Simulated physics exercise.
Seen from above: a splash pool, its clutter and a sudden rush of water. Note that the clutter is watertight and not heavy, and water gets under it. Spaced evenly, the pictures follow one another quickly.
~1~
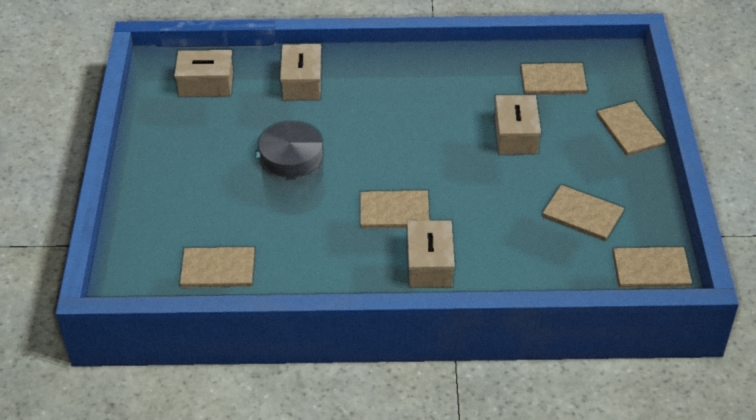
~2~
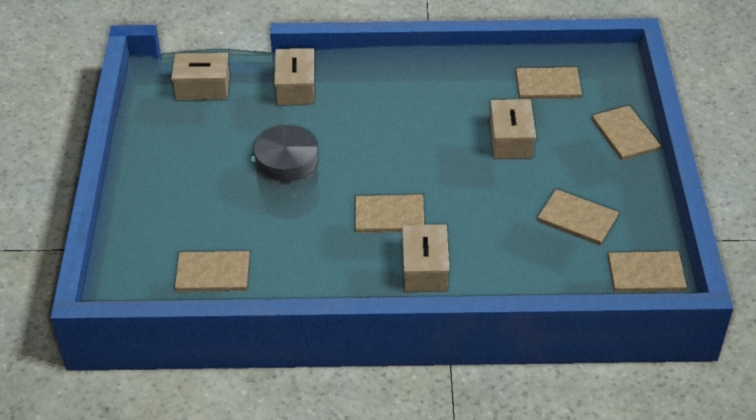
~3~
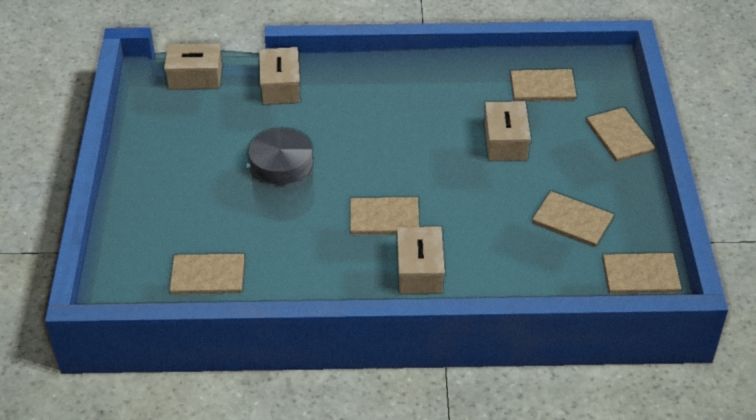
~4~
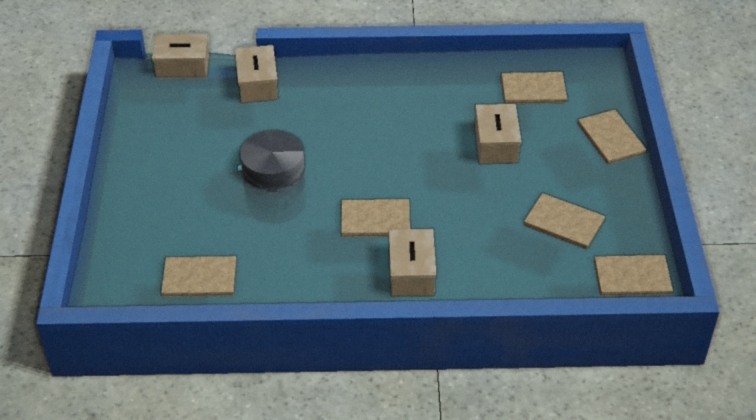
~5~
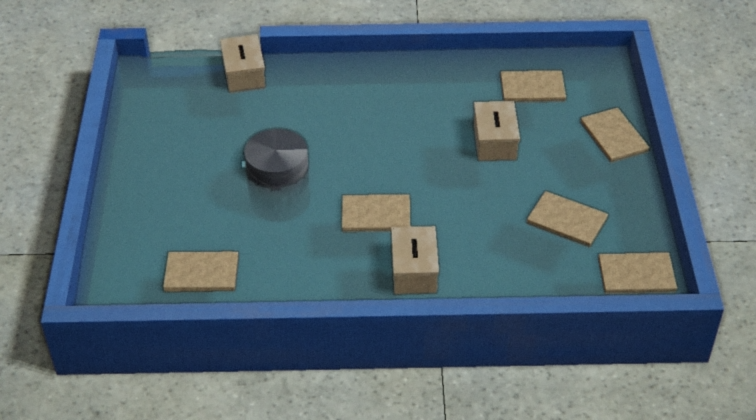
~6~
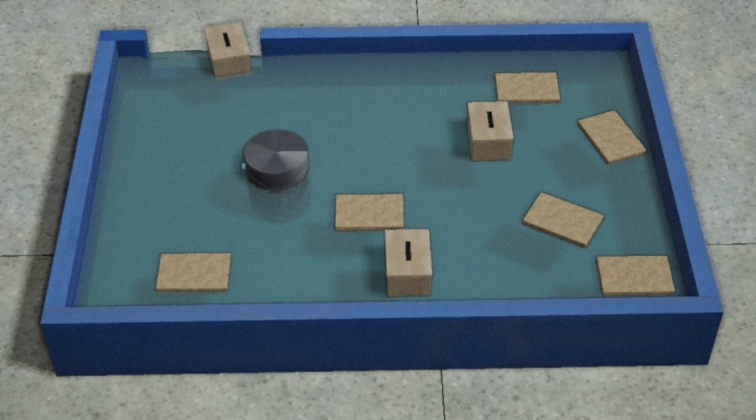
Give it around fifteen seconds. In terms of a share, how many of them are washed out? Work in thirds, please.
That would be under a third.
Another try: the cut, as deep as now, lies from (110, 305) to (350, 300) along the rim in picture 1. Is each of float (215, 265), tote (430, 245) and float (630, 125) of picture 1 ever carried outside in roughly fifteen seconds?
Sequentially, I'd put it as swept away, swept away, not lost.
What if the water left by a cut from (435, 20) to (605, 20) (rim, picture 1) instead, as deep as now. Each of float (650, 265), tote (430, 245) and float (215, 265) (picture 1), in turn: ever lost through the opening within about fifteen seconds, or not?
The three read no escape, no escape and no escape, in that order.
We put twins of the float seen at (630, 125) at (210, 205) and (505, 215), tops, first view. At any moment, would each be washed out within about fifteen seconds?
Well, the first one leaves, but the second one never leaves.
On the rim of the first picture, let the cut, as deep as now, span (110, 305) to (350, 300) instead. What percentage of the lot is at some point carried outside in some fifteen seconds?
Close to 40 percent, more or less.
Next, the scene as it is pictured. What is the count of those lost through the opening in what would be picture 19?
By my count it is 2.
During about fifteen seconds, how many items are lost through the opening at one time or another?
2.
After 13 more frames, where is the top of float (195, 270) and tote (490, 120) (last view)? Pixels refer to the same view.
Estimate: (159, 249), then (439, 119).
A moment on, 2 of 10 are out; 8 afloat.
Next, 2 of 10 are out; 8 afloat.
Later, 2 of 10 are out; 8 afloat.
In the end, 2 of 10 are out; 8 afloat.
